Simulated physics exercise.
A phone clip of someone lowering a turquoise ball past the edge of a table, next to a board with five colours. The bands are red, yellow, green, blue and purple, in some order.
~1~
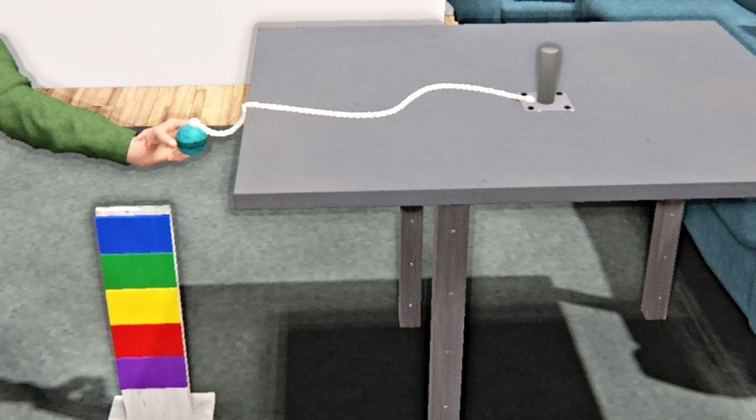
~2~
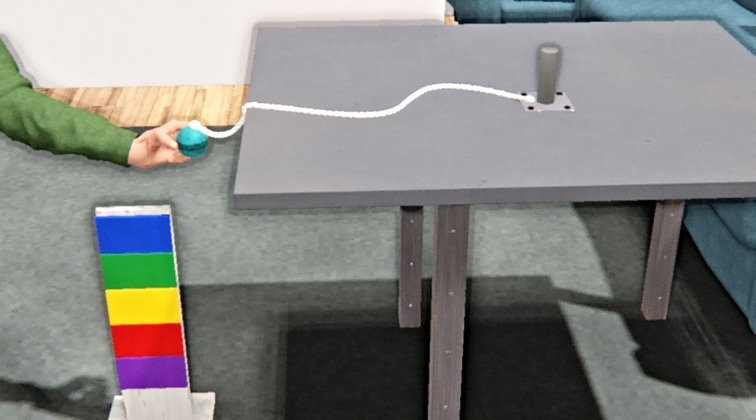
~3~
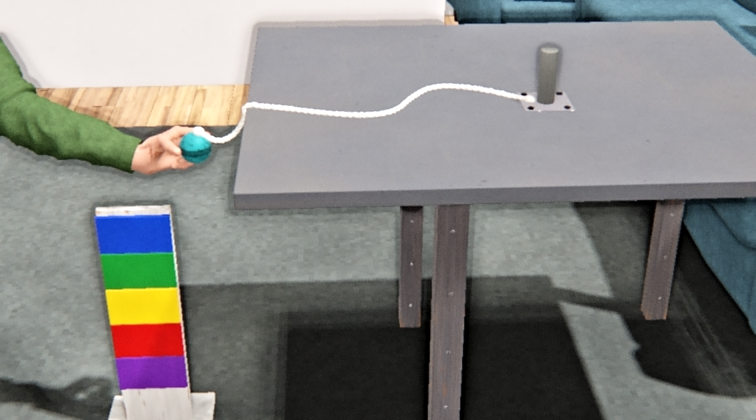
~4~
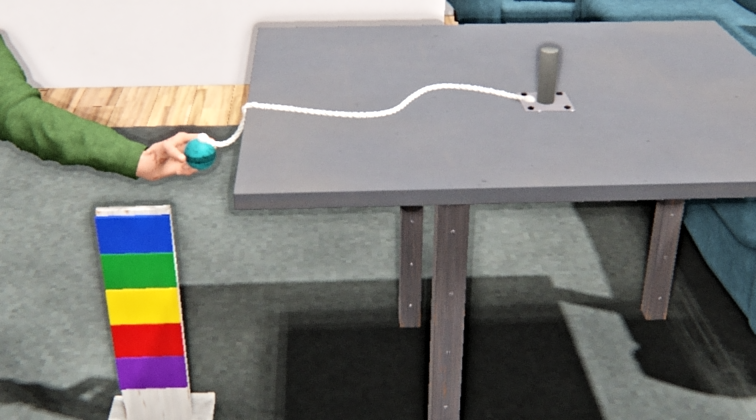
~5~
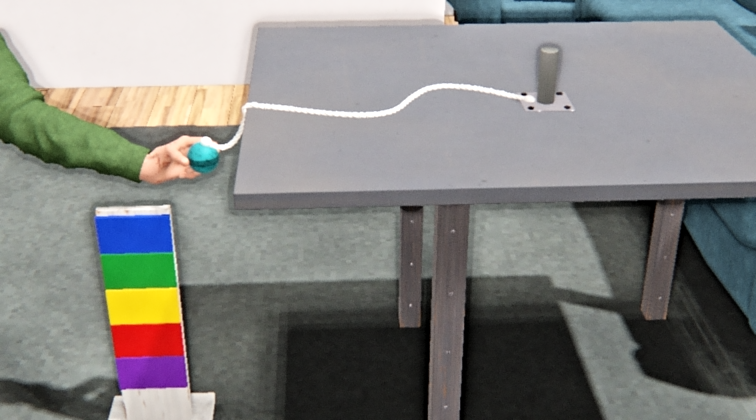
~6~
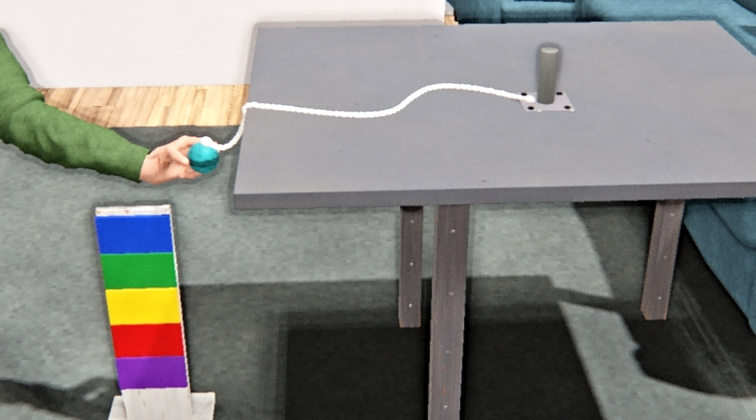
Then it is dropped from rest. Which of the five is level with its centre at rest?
The blue one.
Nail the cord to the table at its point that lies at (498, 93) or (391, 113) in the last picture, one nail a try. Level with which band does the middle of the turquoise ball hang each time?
Try by try: Blue; none, it hangs higher.
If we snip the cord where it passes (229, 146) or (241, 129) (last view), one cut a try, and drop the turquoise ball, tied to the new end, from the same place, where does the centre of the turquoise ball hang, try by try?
Near (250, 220) and (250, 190).
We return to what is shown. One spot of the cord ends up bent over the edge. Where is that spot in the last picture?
At (293, 110), roughly.
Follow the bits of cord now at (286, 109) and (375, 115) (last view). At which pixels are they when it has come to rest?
Near (246, 115) and (327, 102).
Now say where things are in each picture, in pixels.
The first frame shows turquoise ball (191, 139); blue (134, 236); green (139, 272); yellow (143, 307); red (148, 341); purple (152, 374).
The second frame shows turquoise ball (192, 141); cord through (497, 93) (433, 88) (394, 111) (319, 113) (253, 106).
The third frame shows turquoise ball (196, 148).
The fourth frame shows turquoise ball (200, 154); cord through (497, 93) (433, 88) (394, 111) (319, 113) (253, 106).
The fifth frame shows turquoise ball (203, 157).
The sixth frame shows turquoise ball (203, 158); cord through (497, 93) (433, 88) (394, 111) (319, 113) (253, 106).
A little later, ball near (239, 224); level with blue.
Next, ball near (256, 231); level with blue.
When it is over, ball near (255, 233); level with blue. The cord holds its middle at blue.
